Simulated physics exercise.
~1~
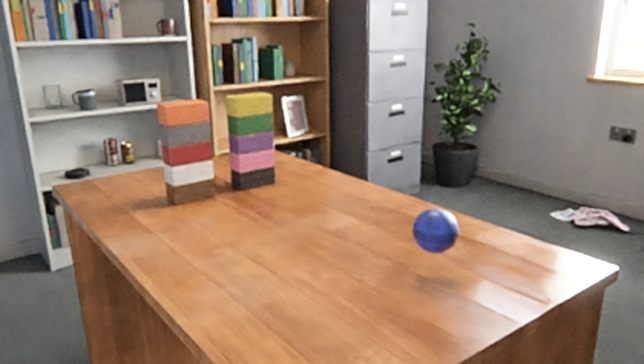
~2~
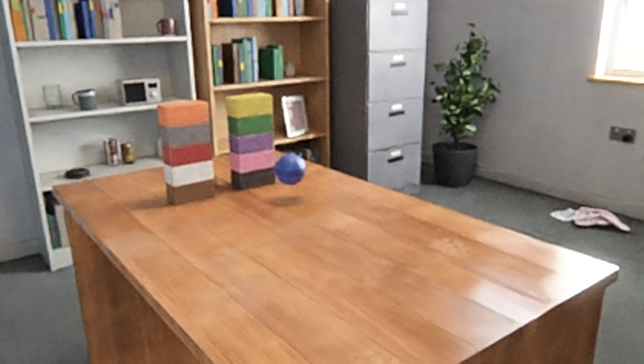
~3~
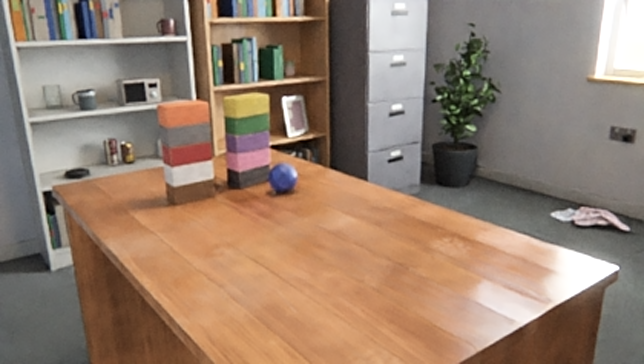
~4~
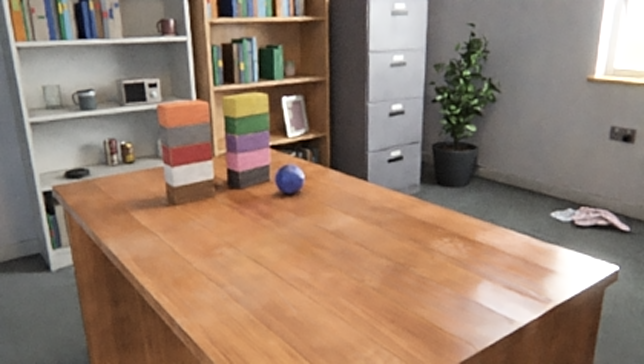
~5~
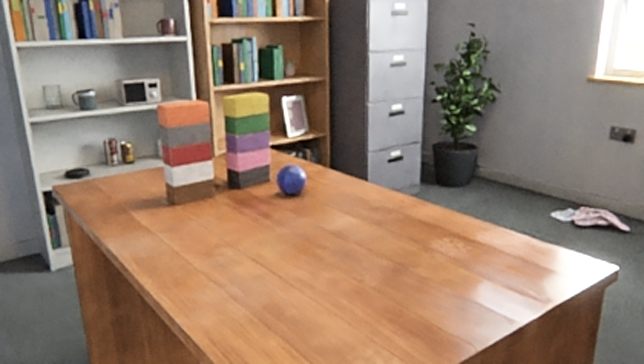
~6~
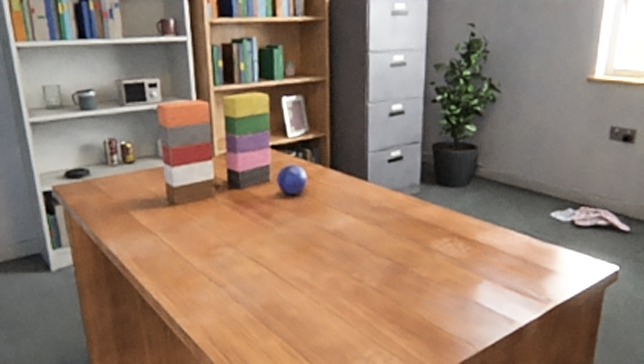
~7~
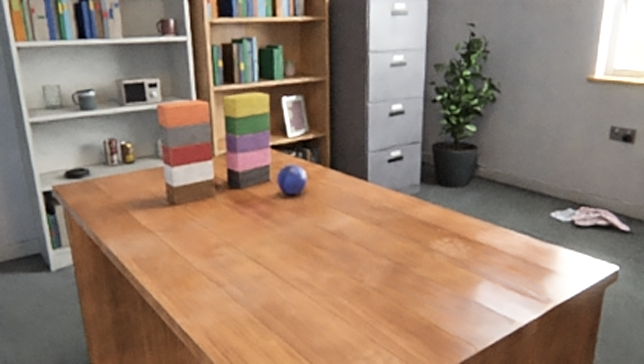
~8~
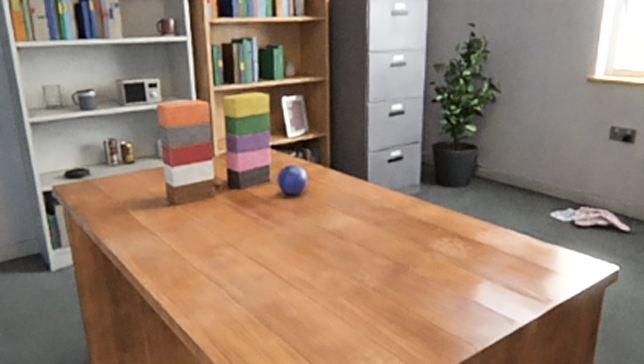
A blue ball flies left over a wooden table, bumps a block stack, and rests beside it.
